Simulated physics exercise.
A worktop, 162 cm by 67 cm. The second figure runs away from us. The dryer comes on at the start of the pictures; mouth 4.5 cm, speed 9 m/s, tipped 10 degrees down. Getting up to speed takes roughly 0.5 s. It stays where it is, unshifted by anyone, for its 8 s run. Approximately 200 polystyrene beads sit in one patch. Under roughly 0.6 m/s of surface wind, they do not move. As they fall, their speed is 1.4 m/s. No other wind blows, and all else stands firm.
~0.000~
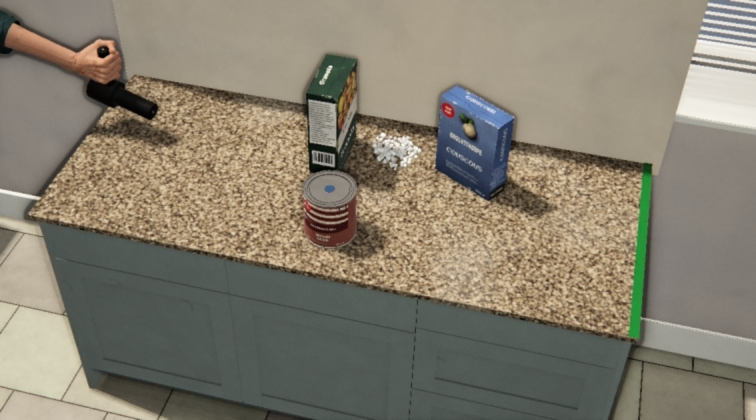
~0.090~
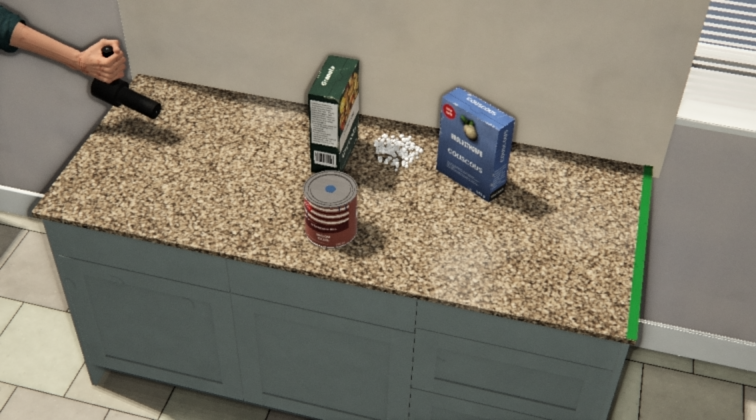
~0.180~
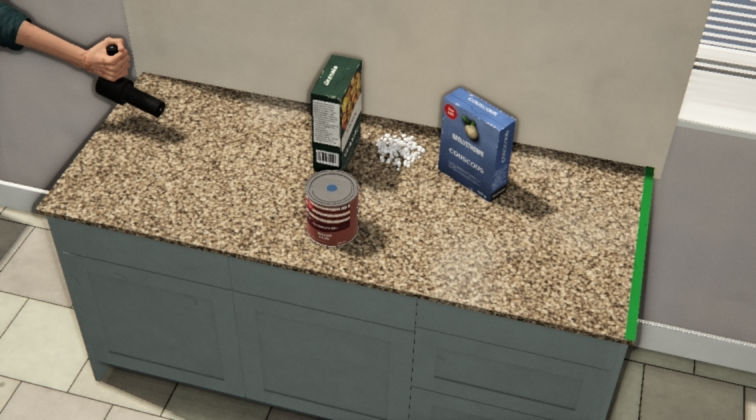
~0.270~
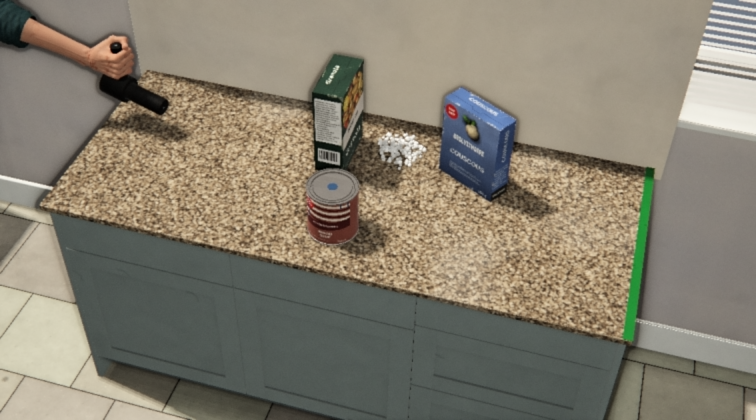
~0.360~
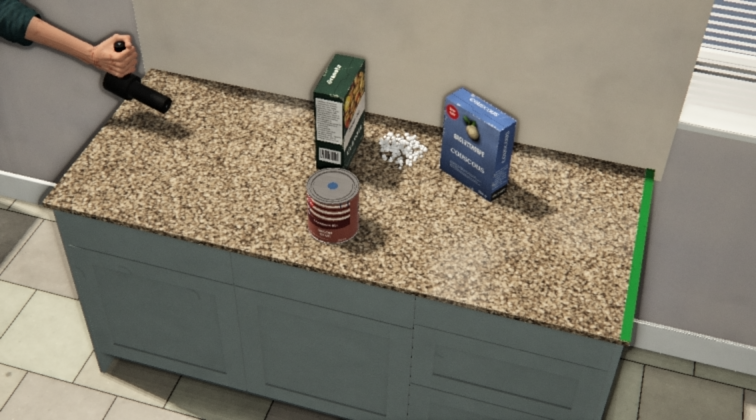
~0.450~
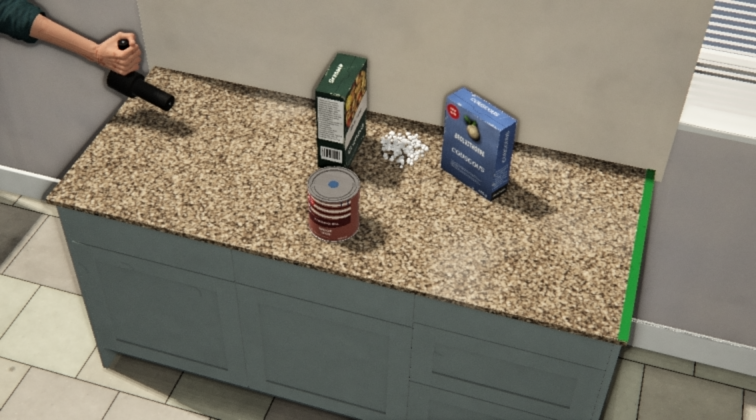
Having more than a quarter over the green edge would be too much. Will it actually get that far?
Odds are the amount swept past that edge ends up not above a quarter.
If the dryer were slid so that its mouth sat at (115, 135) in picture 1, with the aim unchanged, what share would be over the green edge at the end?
Then about 0 %.
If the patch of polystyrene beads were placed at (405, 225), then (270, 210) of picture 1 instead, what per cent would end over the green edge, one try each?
60 %, 2 %.
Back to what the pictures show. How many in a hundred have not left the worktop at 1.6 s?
Estimated share: Close to 100 percent.
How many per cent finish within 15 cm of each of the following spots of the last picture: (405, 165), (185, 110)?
First spot about 100 %, second about 0 %.
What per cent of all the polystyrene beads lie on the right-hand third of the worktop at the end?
I'd put it at about 0 percent.
After 1.6 s, 39 % are on the move or not yet settled, 0 % are over the green edge; the middle of those still in play is near (404, 150).
After 2.6 s, 38 % are on the move or not yet settled, 0 % are over the green edge; the middle of those still in play is near (404, 150).
After 4.4 s, 36 % are on the move or not yet settled, 0 % are over the green edge; the middle of those still in play is near (404, 150).
After 8.0 s, at the end, 0 % are over the green edge; the middle of those still in play is near (404, 150).
